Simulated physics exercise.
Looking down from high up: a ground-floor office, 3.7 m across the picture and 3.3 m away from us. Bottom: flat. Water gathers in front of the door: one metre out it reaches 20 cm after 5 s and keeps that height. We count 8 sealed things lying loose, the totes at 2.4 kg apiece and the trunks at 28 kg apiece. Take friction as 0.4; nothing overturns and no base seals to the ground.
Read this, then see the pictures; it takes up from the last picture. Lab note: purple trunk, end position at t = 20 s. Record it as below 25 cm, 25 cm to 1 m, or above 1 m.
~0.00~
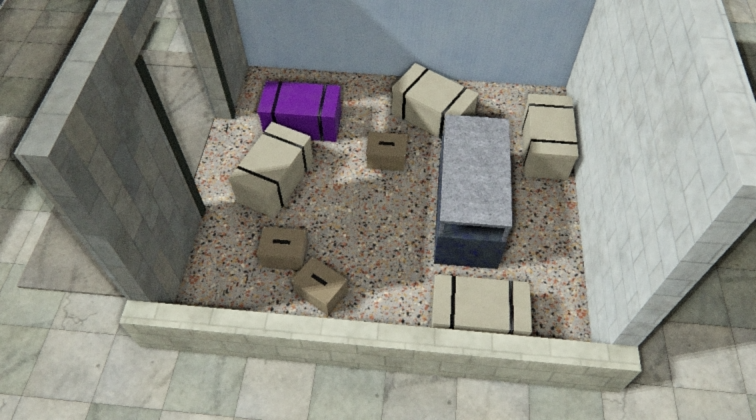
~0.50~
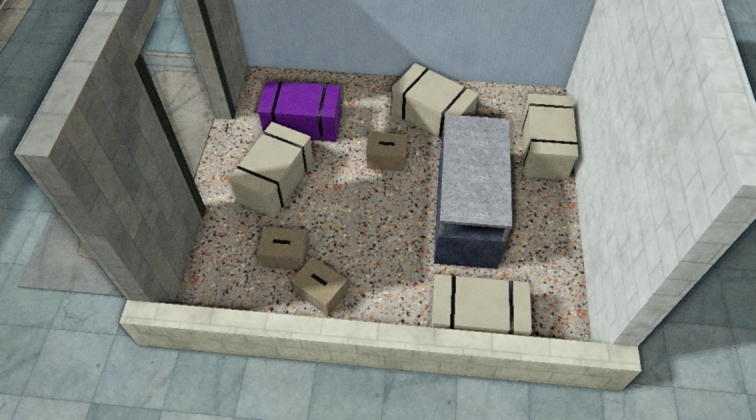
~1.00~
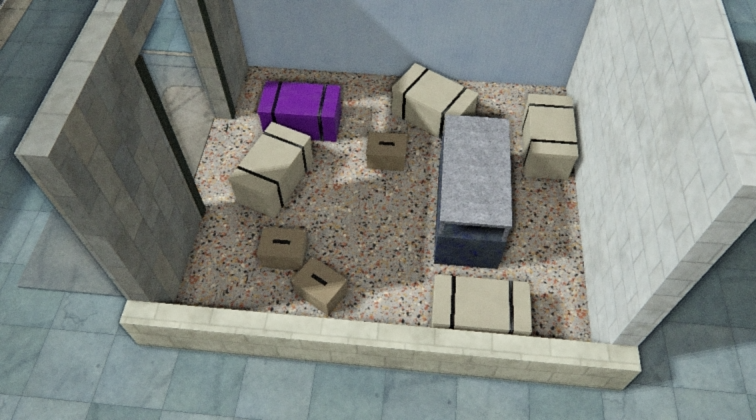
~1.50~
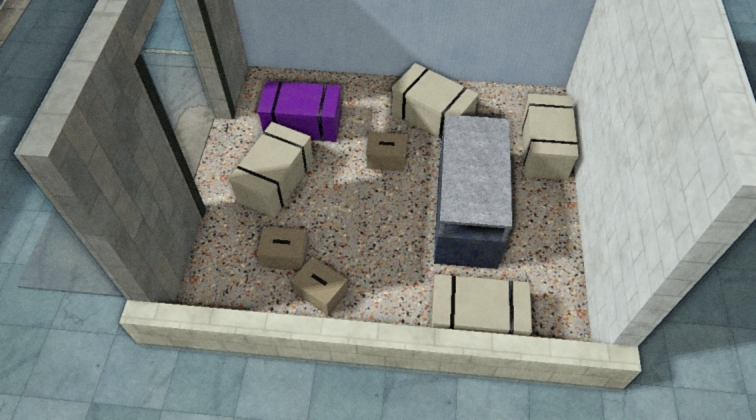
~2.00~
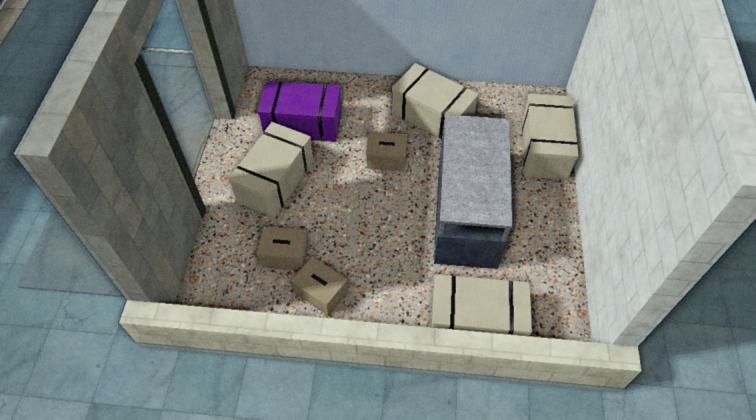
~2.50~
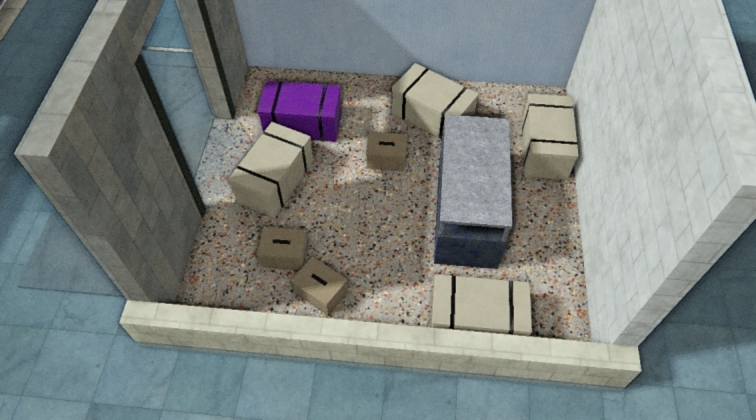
My money says it edges along a bit.
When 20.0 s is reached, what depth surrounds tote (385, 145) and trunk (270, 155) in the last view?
Depth approx. 20 cm / 18 cm.
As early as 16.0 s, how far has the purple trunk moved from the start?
40 cm, give or take.
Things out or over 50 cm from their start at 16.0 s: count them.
By that time the total stands at 6.
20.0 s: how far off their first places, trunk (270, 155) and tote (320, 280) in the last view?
First 150 cm, then 200 cm.
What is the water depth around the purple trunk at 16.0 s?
Roughly 13 cm at that moment.
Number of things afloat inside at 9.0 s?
Then: 5.
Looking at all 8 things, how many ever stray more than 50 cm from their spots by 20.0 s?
8 in all.
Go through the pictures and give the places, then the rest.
In the first frame, the purple trunk at (300, 99) rests on the ground; water covers 0.0 m2; 0 of 8 have shifted.
In the second frame, the purple trunk at (300, 99), on the bottom; 0.0 m2 under water; 0 of 8 have shifted.
In the third frame, the purple trunk at (300, 99), on the bottom; 0.0 m2 under water; 0 of 8 have shifted.
In the fourth frame, the purple trunk at (300, 99) rests on the ground; water covers 0.0 m2; 0 of 8 have shifted.
In the fifth frame, the purple trunk at (300, 99), on the bottom; 0.0 m2 under water; 0 of 8 have shifted.
In the sixth frame, the purple trunk at (300, 99), on the bottom; water covers 0.2 m2; 0 of 8 have shifted.
After 4.0 s the purple trunk is near (300, 99), 0.0 m from its start, aground; 0 afloat.
After 9.0 s the purple trunk is near (320, 64), 0.6 m from its start, aground; 5 afloat.
After 16.0 s the purple trunk is near (332, 81), 0.4 m from its start, afloat; 8 afloat.
After 20.0 s the purple trunk is near (352, 63), 0.7 m from its start, afloat; 8 afloat.
